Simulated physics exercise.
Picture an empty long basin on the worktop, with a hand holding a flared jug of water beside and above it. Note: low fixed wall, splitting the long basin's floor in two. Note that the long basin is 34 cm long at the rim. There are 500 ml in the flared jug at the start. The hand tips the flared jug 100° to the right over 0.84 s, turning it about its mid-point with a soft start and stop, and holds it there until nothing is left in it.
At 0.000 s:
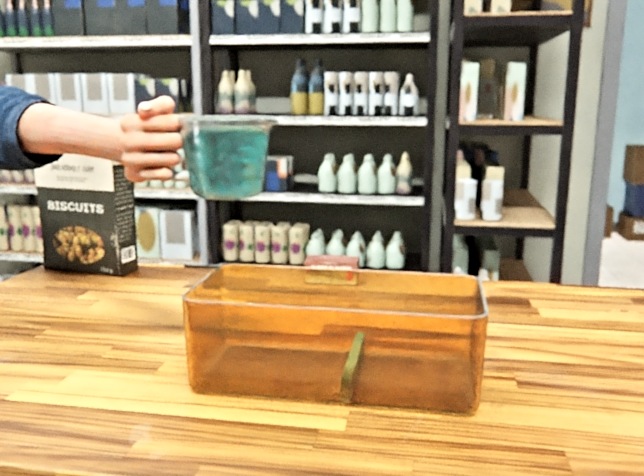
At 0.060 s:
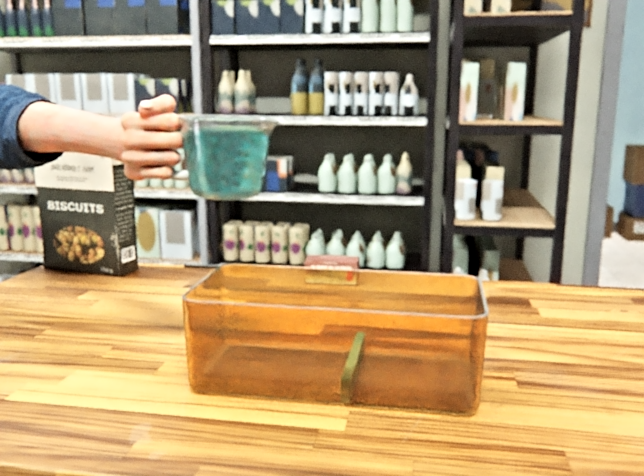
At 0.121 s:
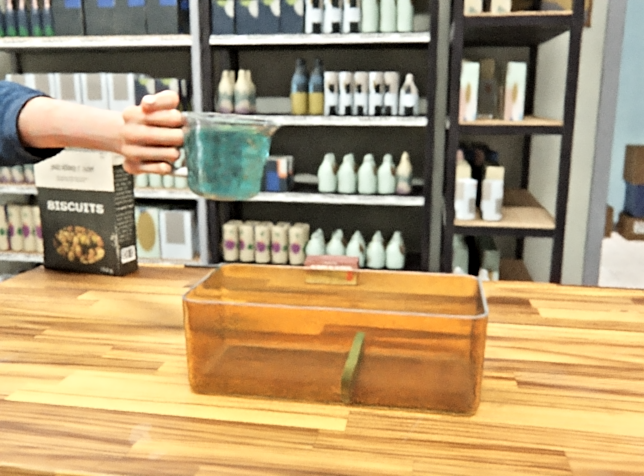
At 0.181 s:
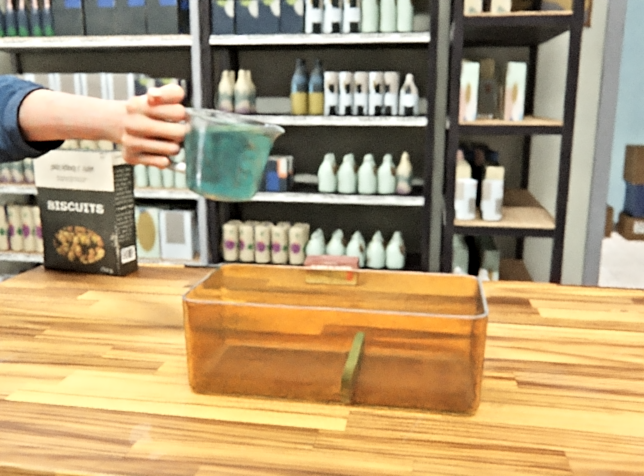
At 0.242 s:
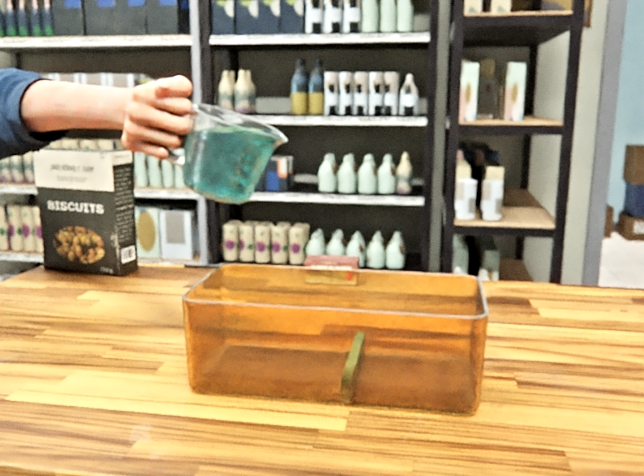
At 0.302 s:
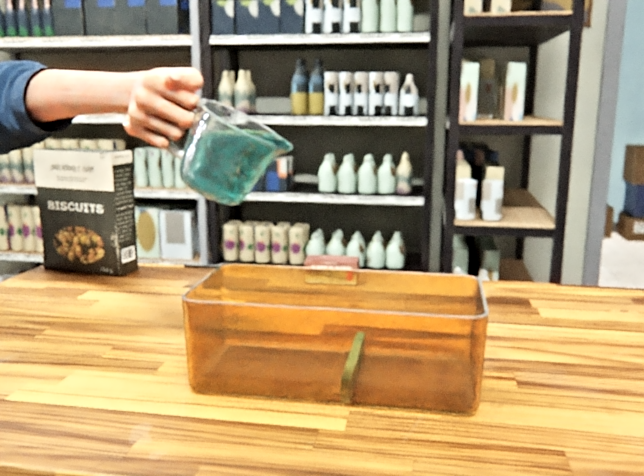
A hand tilting a clear jug of teal liquid steadily rightward above an empty amber basin with a low divider on a wooden worktop.
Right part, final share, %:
17 %.
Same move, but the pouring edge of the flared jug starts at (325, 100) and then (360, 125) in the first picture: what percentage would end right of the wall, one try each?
In turn about 85 and 85 per cent.
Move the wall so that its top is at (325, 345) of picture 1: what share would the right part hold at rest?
Estimate: Close to 70 per cent.
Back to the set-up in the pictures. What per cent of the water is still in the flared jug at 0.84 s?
Share remaining: Approx. 8 %.
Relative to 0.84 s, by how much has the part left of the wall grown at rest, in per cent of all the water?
About 12 percent.
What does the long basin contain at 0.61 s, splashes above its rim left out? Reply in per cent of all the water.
Near 20 in a hundred.
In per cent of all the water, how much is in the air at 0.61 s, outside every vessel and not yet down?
Near 32 in a hundred.
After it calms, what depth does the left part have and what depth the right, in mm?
Left about 14 mm, right about 4 mm.
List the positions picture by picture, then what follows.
Tilt 0°; pouring edge (278, 120); surface from (188, 129) to (268, 131); the long basin's rim runs from (203, 282) to (483, 297); the wall's top is at (354, 355), in the first picture.
Tilt 1°; pouring edge (279, 121); surface from (189, 129) to (269, 130), in the second picture.
Tilt 5°; pouring edge (281, 125); surface from (190, 128) to (270, 132), in the third picture.
Tilt 11°; pouring edge (284, 131); surface from (193, 128) to (275, 133), in the fourth picture.
Tilt 19°; pouring edge (287, 140); surface from (195, 132) to (281, 135), in the fifth picture.
Tilt 29°; pouring edge (289, 151); surface from (195, 136) to (279, 140); 2 per cent is over the edge, in the sixth picture.
By 0.61 s the tilt is 83° and 49 per cent is still to pour, 17 is left of the wall and 3 right of it.
By 0.84 s the tilt is 100° and 8 per cent is still to pour, 68 is left of the wall and 11 right of it.
By 1.08 s the tilt is 100° and 0 per cent is still to pour, 79 is left of the wall and 14 right of it.
By 1.34 s the tilt is 100° and 0 per cent is still to pour, 80 is left of the wall and 16 right of it.
At rest 80 per cent lies left of the wall, 17 right of it and 3 outside.
